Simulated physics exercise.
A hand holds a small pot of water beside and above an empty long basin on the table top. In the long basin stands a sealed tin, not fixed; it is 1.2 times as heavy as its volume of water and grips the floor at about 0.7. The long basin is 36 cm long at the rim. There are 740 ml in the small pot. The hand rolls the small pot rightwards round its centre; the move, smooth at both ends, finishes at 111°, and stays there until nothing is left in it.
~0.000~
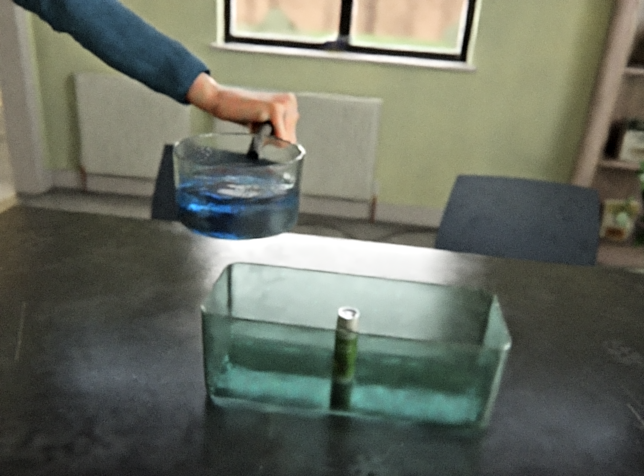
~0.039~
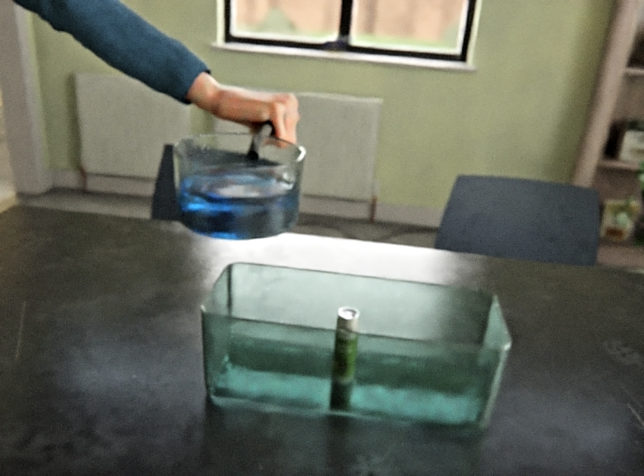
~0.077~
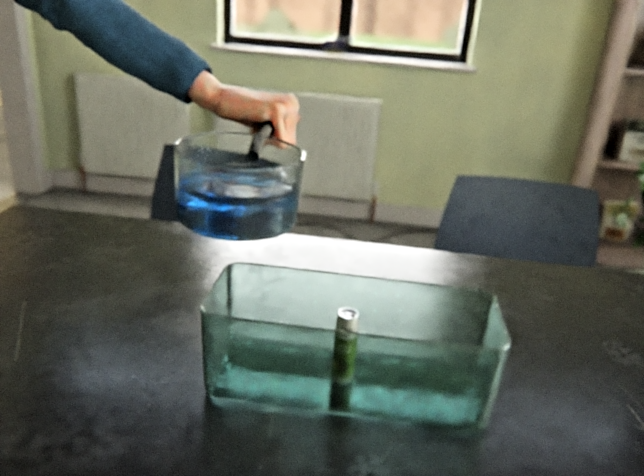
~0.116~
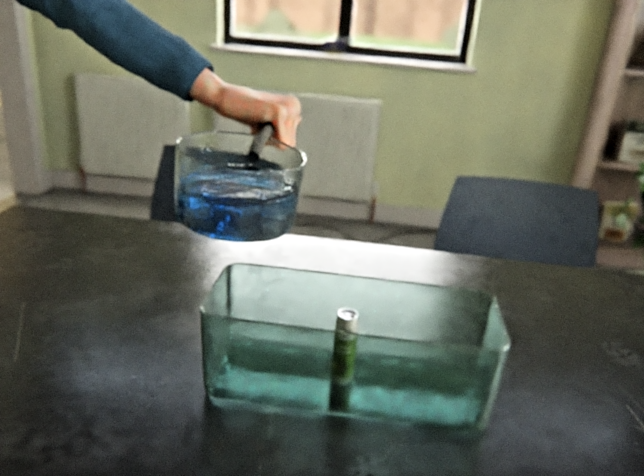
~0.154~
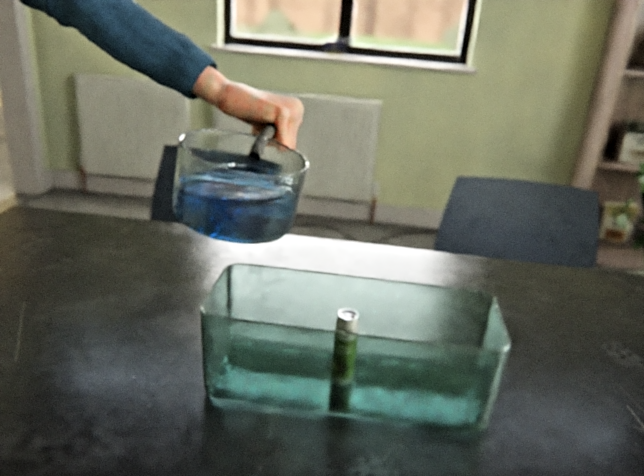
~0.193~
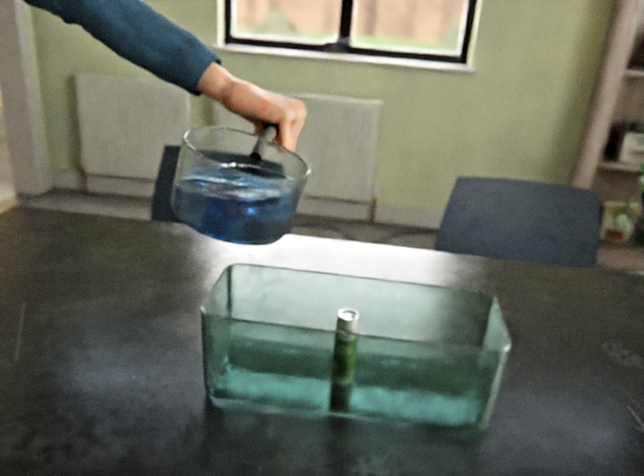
A hand holds a glass pot of blue water above a long basin, tilting it slightly rightwards.
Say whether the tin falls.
The tin falls.
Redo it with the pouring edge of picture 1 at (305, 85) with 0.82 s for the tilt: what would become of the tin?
Then it falls.
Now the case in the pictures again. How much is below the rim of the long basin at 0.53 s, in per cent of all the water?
Some 4 per cent.
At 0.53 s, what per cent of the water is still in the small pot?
Near 62 in a hundred.
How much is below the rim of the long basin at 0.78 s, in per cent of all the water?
About 78 per cent.
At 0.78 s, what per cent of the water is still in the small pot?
Near 12 in a hundred.
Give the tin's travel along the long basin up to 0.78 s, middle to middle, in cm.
About 1 cm.
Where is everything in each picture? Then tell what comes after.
In the first picture, it leans 0°; its right rim is at (302, 157); the water meets the walls at (182, 174) and (298, 185); the long basin's rim runs from (215, 286) to (502, 320); the tin's top is at (349, 316).
In the second picture, it leans 1°; its right rim is at (303, 158); the water meets the walls at (183, 174) and (299, 185).
In the third picture, it leans 2°; its right rim is at (303, 160); the water meets the walls at (183, 174) and (298, 186).
In the fourth picture, it leans 5°; its right rim is at (304, 164); the water meets the walls at (182, 174) and (298, 187).
In the fifth picture, it leans 9°; its right rim is at (306, 169); the water meets the walls at (183, 174) and (299, 188).
In the sixth picture, it leans 14°; its right rim is at (308, 175); the water meets the walls at (182, 174) and (300, 188).
By 0.53 s the tilt is 80° and 63 per cent is still to pour; the tin stands where it began.
By 0.78 s the tilt is 110° and 12 per cent is still to pour; the tin stands 1 cm from where it began.
By 1.04 s the tilt is 111° and 0 per cent is still to pour; the tin lies on its side.
By 1.32 s the tilt is 111° and 0 per cent is still to pour; the tin lies on its side.
At rest the tin lies on its side.
